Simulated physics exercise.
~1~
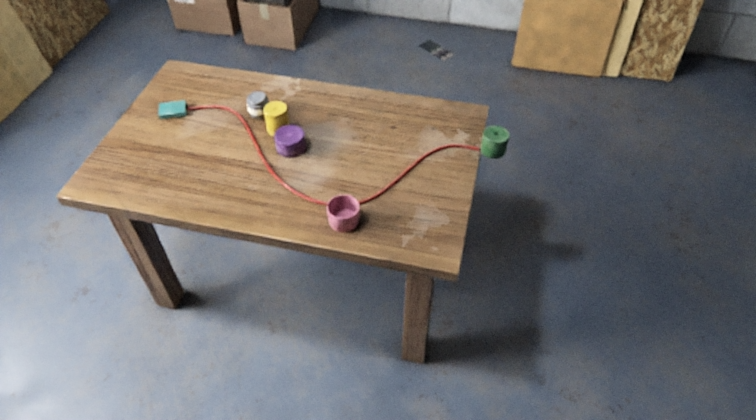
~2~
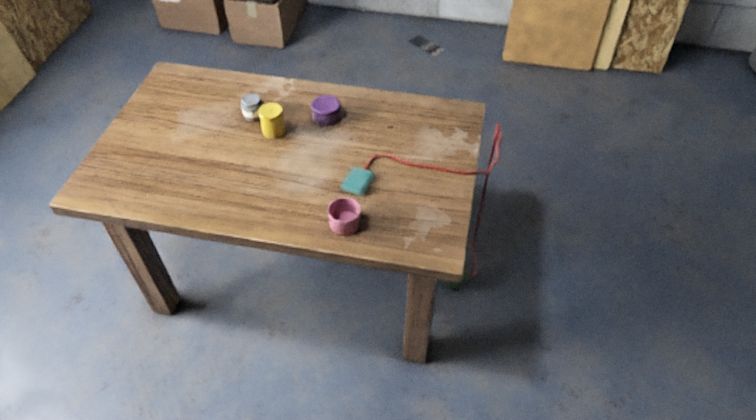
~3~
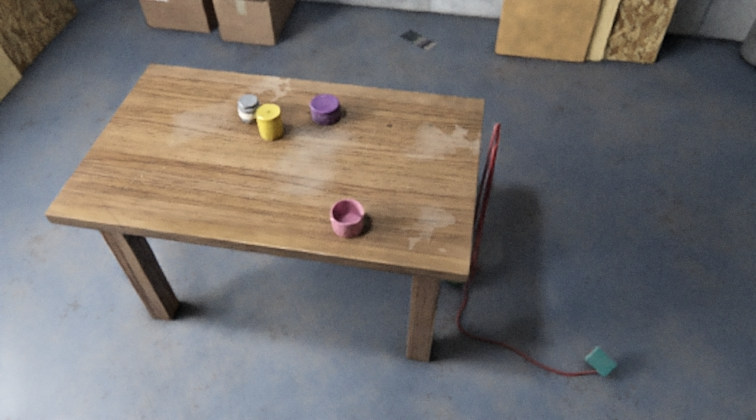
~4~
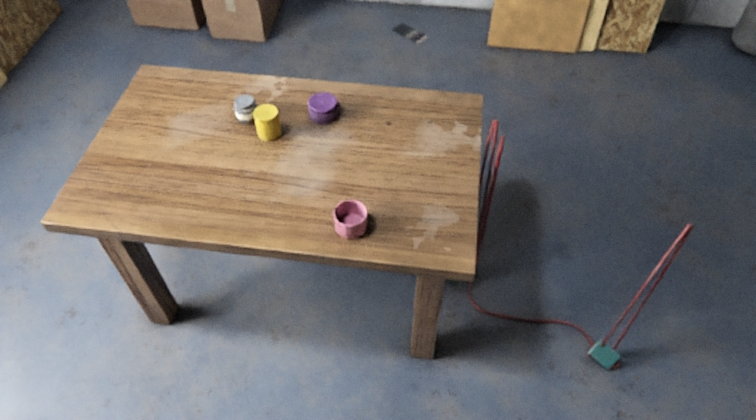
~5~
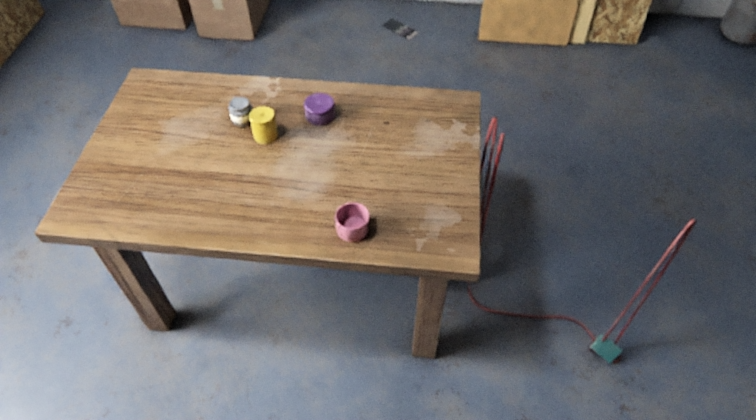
The footage shows a wooden workbench with small colored tubs, where a green cylinder falls off the right edge, its red cable dragging a teal block across the top and over the side, while the purple tub shifts right; the block rests on the floor, other containers staying put.
